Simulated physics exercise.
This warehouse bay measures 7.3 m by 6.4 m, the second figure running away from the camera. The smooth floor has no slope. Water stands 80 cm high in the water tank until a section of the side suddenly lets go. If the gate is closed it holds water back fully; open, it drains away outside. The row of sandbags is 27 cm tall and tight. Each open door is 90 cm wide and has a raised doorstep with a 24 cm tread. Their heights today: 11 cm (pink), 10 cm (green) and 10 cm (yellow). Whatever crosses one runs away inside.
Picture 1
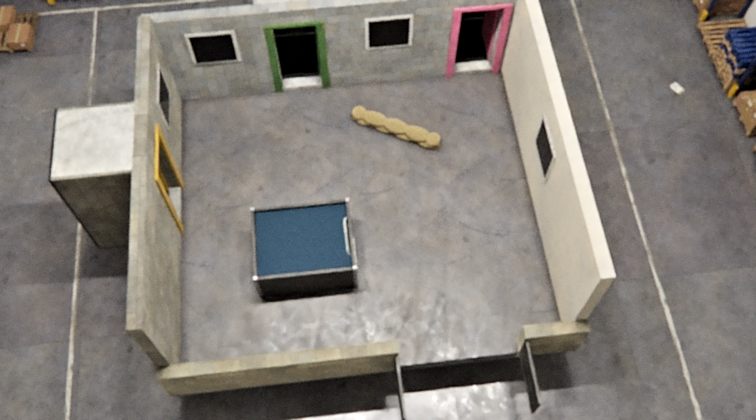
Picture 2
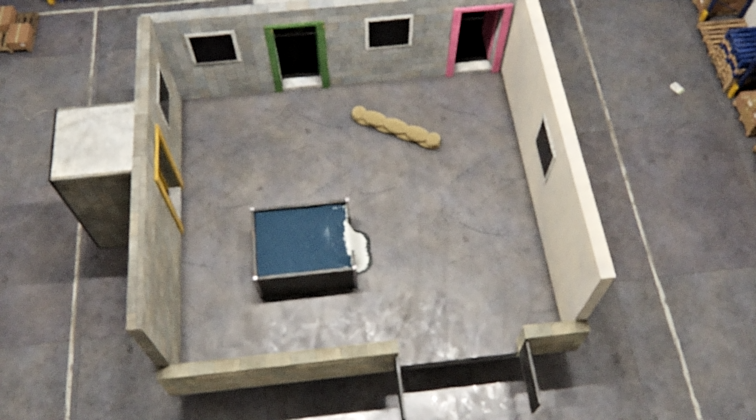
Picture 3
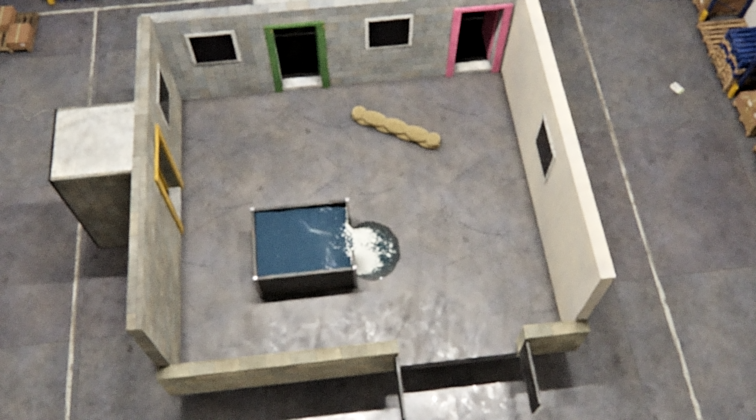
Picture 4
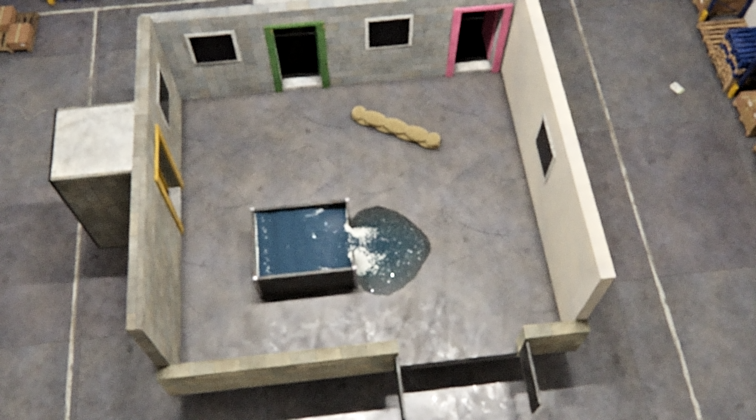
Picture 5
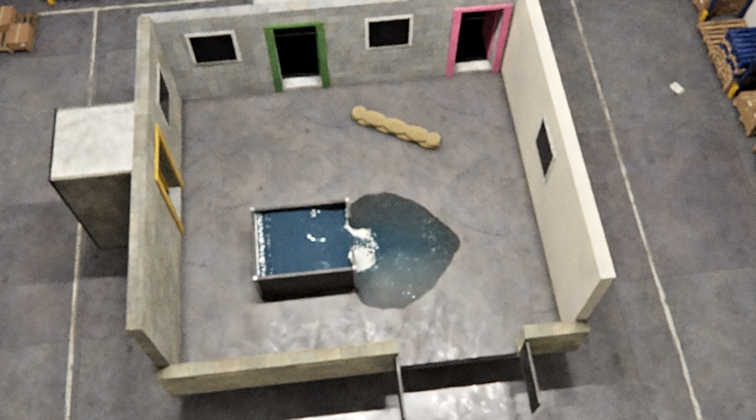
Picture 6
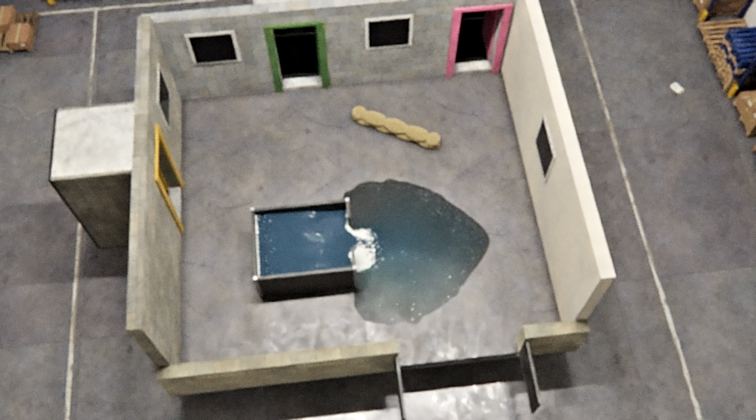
Water pours from the right side of the tank and spreads across the grey floor.
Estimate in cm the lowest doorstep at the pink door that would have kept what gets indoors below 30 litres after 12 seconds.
It would have to be roughly 11 cm high.
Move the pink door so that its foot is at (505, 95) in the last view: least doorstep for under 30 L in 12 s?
About 7.5 cm.
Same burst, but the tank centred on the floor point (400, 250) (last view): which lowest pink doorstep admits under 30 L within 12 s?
Some 14.5 cm.
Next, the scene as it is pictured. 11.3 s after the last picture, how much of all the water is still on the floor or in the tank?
Some 76 per cent remains.
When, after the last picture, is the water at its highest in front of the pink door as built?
At about 2.8 s.
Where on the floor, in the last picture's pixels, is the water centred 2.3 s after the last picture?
Near (405, 237).
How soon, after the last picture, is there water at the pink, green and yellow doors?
Arrival: Pink 2.2 s, green 4.5 s, yellow 9.0 s.
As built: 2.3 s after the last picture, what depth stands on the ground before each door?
In cm: Pink 12, green 0, yellow 0.
Then, 0.7 s after the last picture water covers 35 % of the floor, deepest (36 cm) near (361, 253); it has not reached the pink door.
Then, 2.3 s after the last picture water covers 40 % of the floor, deepest (25 cm) near (499, 74); 12 cm at the pink door, 0 litres in over its 11 cm doorstep.
Then, 11.3 s after the last picture water covers 80 % of the floor, deepest (8 cm) near (433, 106); 7 cm at the pink door, 28 litres in over its 11 cm doorstep.
At the pink door as built, the water peaked near 17 cm, 2.7 s after the last picture.
Run again over the same 12 s with other heights there, 39 litres in over 10 cm, 11 litres over 13.5 cm. The limit of 30 litres is kept from about 11 cm up.
